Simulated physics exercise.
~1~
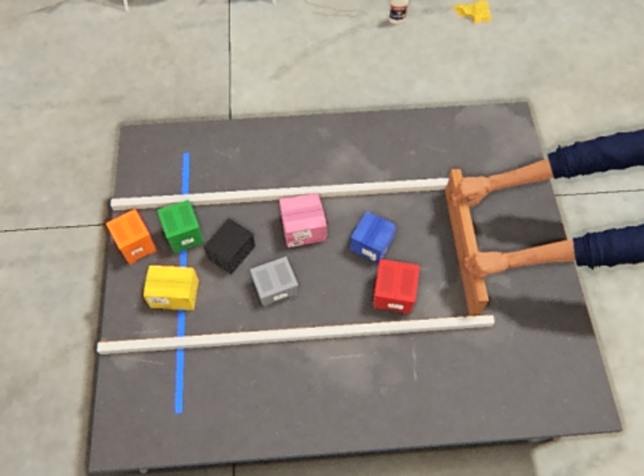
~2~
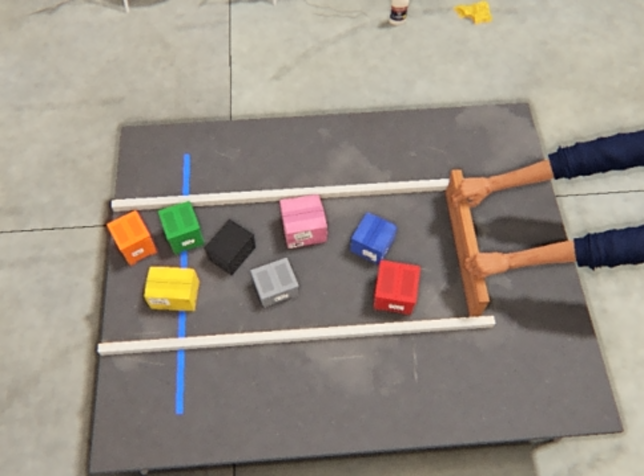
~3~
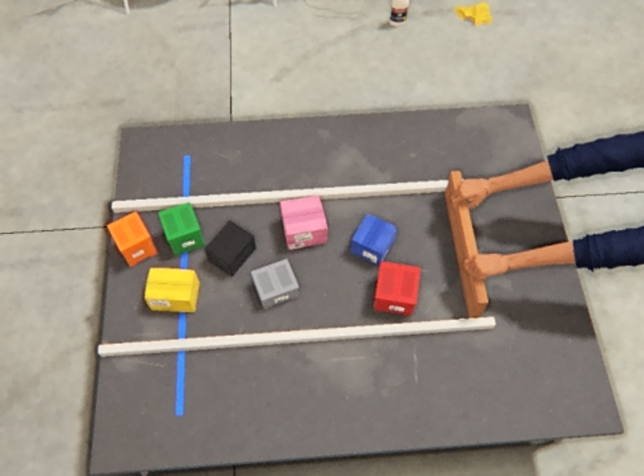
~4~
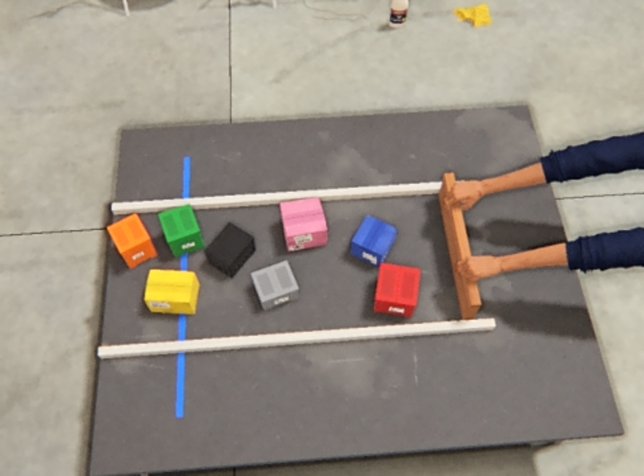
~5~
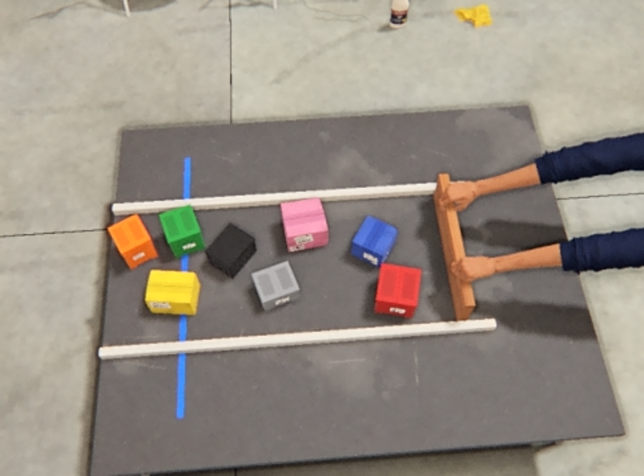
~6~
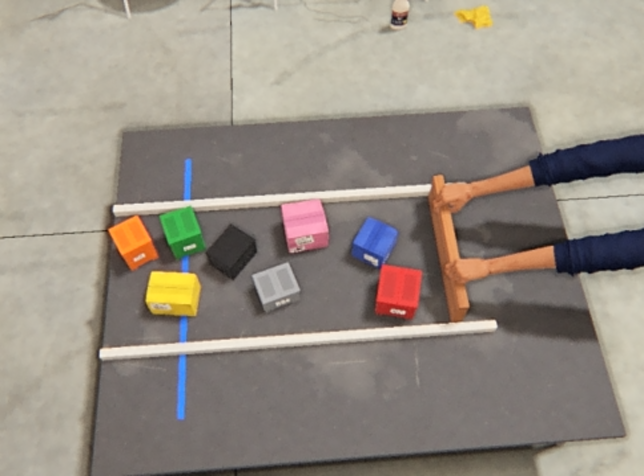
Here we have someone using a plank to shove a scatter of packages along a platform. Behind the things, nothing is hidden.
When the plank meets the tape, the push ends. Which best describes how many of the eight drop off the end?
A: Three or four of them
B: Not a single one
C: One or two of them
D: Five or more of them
One or two of them.
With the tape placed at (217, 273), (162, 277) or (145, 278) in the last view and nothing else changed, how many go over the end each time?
Going through them in order, you'd see 0, 5 and 5.
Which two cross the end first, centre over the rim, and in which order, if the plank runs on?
Those two are the yellow parcel and, after it, the orange tote.
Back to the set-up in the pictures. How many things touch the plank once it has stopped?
It's 3.
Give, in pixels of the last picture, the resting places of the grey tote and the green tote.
First object: (123, 305); second object: (127, 238).
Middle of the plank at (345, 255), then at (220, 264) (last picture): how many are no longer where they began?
First 3, then 8.
Soon after, none off yet; orange tote at rest near (134, 244); yellow parcel at rest near (174, 294); green tote at rest near (184, 233).
Then, none off yet; orange tote at rest near (134, 244); yellow parcel moved about its own width near (132, 301); green tote moved a little near (175, 233).
By the end, the number that fall off is one or two; fallen, yellow parcel and orange tote.
